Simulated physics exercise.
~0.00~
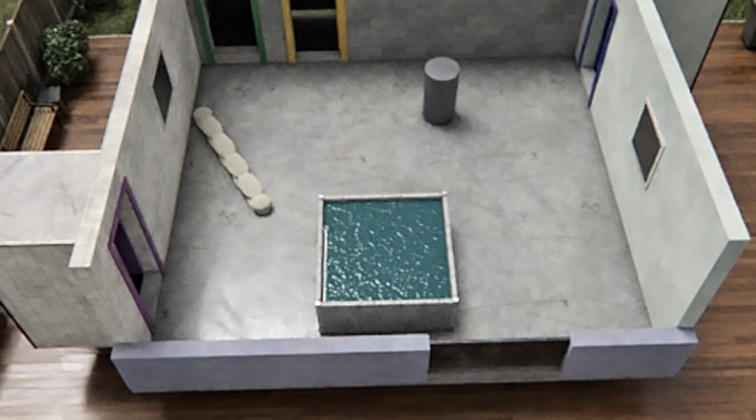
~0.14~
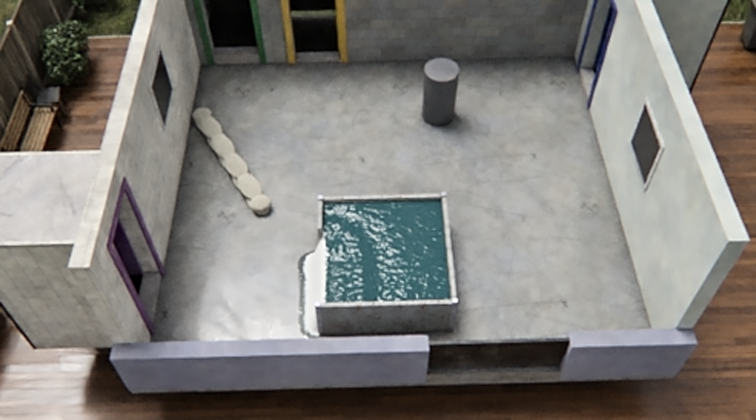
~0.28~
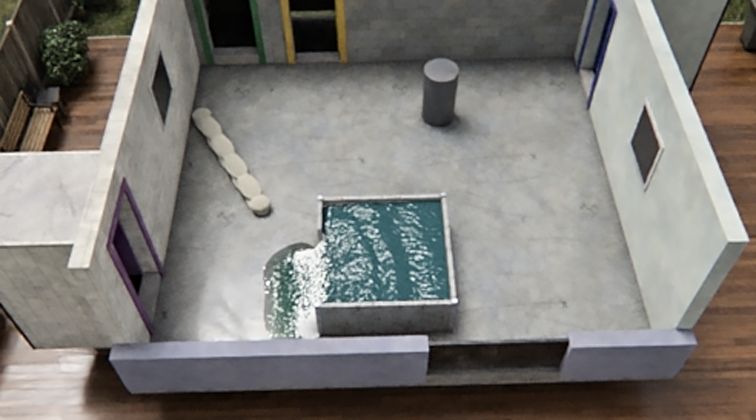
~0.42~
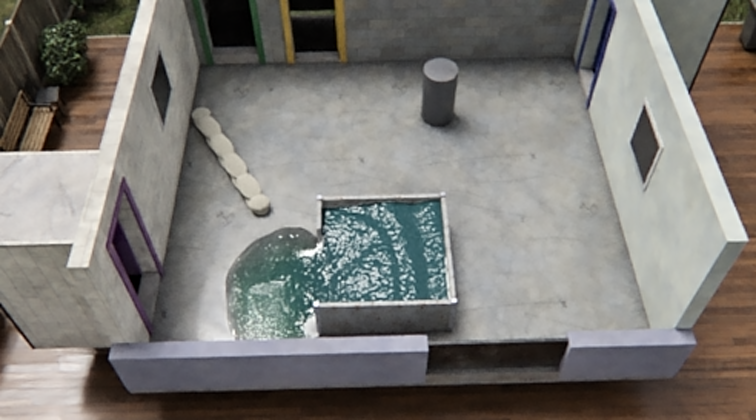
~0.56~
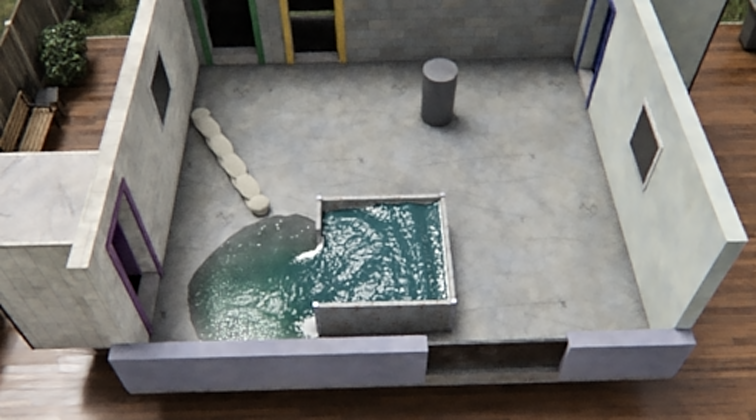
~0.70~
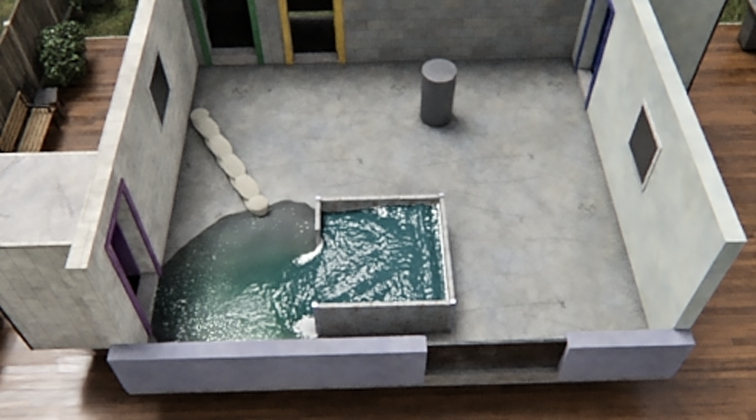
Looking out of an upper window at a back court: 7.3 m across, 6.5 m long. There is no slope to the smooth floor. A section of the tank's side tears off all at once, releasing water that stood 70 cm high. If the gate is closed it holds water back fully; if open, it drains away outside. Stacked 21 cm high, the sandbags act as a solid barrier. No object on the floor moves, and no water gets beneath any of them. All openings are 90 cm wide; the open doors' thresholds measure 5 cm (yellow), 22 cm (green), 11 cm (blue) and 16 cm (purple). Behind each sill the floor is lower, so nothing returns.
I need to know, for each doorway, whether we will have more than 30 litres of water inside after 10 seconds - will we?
The yellow door remains shy of the limit. The green door remains shy of the limit. The blue door remains shy of the limit. The purple door overtops the limit.
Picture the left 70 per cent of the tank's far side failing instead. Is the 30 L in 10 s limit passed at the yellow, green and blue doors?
So yellow ends up past the limit, green short of it, blue short of it.
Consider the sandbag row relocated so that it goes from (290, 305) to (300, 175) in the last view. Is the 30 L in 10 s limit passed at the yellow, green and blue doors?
Result: Yellow door beyond the limit; green door inside the limit; blue door inside the limit.
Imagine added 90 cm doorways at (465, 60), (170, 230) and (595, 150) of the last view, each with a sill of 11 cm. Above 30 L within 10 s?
Door 1: Lower; door 2: Higher; door 3: Lower.
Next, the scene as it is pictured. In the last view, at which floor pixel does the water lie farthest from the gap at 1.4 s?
Point: Roughly (177, 185) in the last view.
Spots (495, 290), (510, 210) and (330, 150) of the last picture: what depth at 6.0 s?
Around 1 cm, 0 cm and 3 cm.
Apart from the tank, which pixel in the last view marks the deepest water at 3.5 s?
It's at about (197, 131) in the last picture.
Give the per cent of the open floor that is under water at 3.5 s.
Near 25 per cent is wet.
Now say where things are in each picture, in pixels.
In the first frame, still water, 70 cm deep, in the tank at (385, 249).
In the second frame, the front is at (310, 256), 0.7 m from the gap at (323, 283); 0.3 m2 of floor is under water; 70 cm left at the back of the tank.
In the third frame, the front is at (276, 260), 1.0 m from the gap at (323, 286); 1.2 m2 of floor is under water; 70 cm left at the back of the tank.
In the fourth frame, water pours out at (322, 286) and has run 1.5 m, to (231, 280); typically 9 cm deep outside, 68 cm at the tank's back.
In the fifth frame, the front is at (195, 284), 2.0 m from the gap at (322, 287); 4.0 m2 of floor is under water; 60 cm left at the back of the tank.
In the sixth frame, water pours out at (321, 287) and has run 2.5 m, to (161, 276); typically 6 cm deep outside, 60 cm at the tank's back.
After 1.4 s water covers 15 % of the floor and is deepest (54 cm) near (144, 368); yellow door not reached, green door not reached, blue door not reached, purple door 36 cm at the sill, 80 L in.
After 2.2 s water covers 20 % of the floor and is deepest (42 cm) near (144, 368); yellow door not reached, green door not reached, blue door not reached, purple door 37 cm at the sill, 193 L in.
After 3.5 s water covers 25 % of the floor and is deepest (38 cm) near (197, 131); yellow door not reached, green door 6 cm at the sill, 0 L in, blue door not reached, purple door 23 cm at the sill, 284 L in.
After 6.0 s water covers 55 % of the floor and is deepest (25 cm) near (197, 131); yellow door 5 cm at the sill, 0 L in, green door 7 cm at the sill, 0 L in, blue door not reached, purple door 16 cm at the sill, 299 L in.
After 10.0 s water covers 80 % of the floor and is deepest (12 cm) near (312, 250); yellow door 2 cm at the sill, 0 L in, green door 2 cm at the sill, 0 L in, blue door 4 cm at the sill, 0 L in, purple door 11 cm at the sill, 301 L in.
